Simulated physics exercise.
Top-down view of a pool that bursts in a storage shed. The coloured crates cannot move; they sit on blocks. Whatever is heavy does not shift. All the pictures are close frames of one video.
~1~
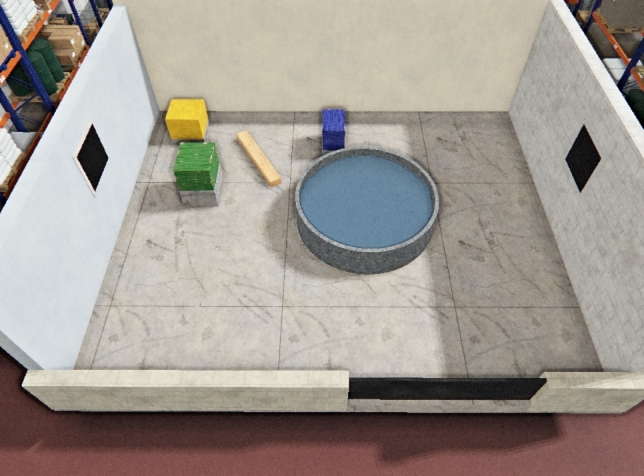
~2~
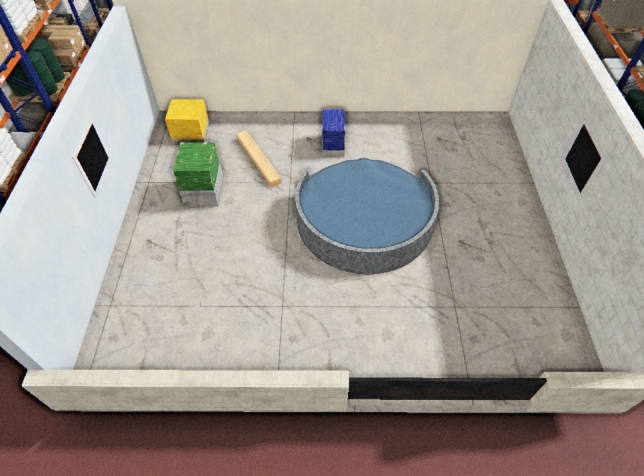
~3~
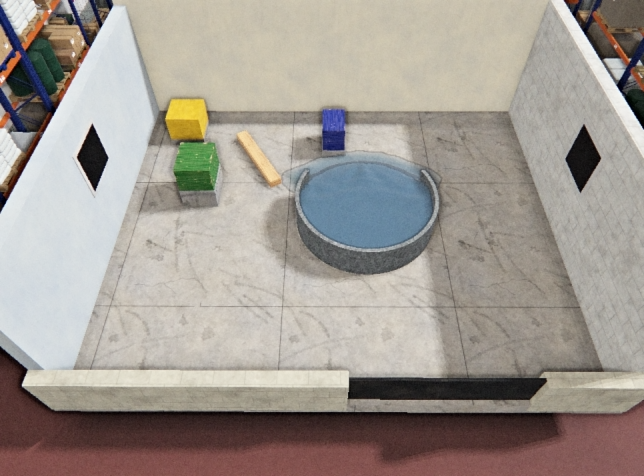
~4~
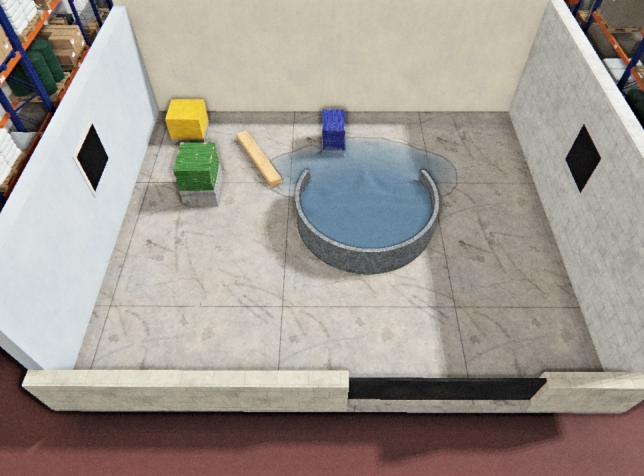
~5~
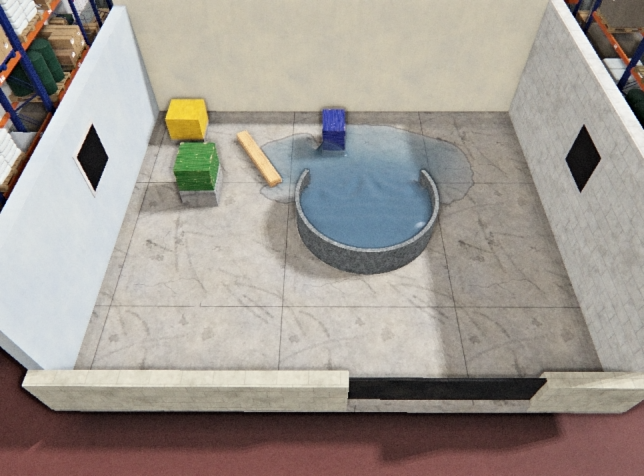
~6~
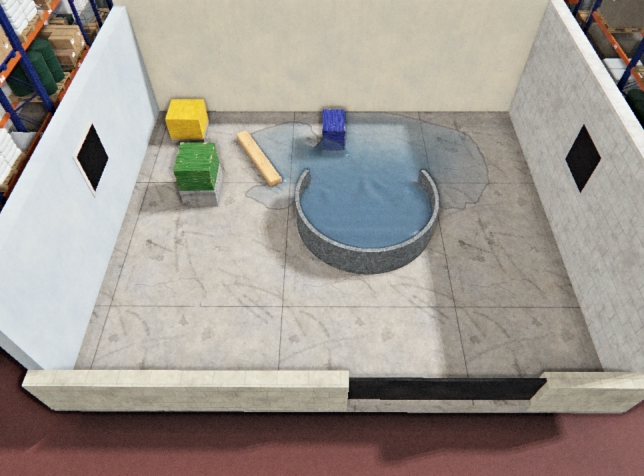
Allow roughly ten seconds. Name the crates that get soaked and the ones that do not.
Green crate: Dry, blue crate: Wet, yellow crate: Wet.
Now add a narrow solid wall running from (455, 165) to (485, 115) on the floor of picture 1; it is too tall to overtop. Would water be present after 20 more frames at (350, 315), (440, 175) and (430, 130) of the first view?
As listed: Free of water, covered, wet.
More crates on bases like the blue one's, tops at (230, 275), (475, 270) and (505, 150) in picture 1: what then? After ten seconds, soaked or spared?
Going through them in order, the first is not reached, the second is not reached and the third is overtopped.
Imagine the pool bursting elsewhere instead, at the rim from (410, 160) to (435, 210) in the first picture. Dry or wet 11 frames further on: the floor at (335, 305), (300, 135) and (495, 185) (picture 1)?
So it's nothing at the first, nothing at the second and liquid at the third.
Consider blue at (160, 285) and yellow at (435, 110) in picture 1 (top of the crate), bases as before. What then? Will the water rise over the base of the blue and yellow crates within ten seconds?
The blue crate is untouched, and the yellow one is flooded.
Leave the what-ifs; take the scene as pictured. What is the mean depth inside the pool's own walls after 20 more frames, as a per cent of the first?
By my count, 20 per cent.
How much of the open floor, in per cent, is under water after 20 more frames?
Roughly 40 percent.
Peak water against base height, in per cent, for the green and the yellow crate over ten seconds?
Around 30 in a hundred for the first and 200 in a hundred for the second.
A moment on, water covers 30 % of the floor; the green crate water round its plinth, the blue crate water round its plinth, the yellow crate not reached.
Next, water covers 30 % of the floor; the green crate water round its plinth, the blue crate water round its plinth, the yellow crate water round its plinth.
Then, water covers 40 % of the floor; the green crate water round its plinth, the blue crate water round its plinth, the yellow crate water round its plinth.
Later, water covers 85 % of the floor; the green crate water round its plinth, the blue crate water round its plinth, the yellow crate water round its plinth.
In the end, water covers 100 % of the floor; the green crate stayed above the water, the blue crate was topped, the yellow crate was topped.
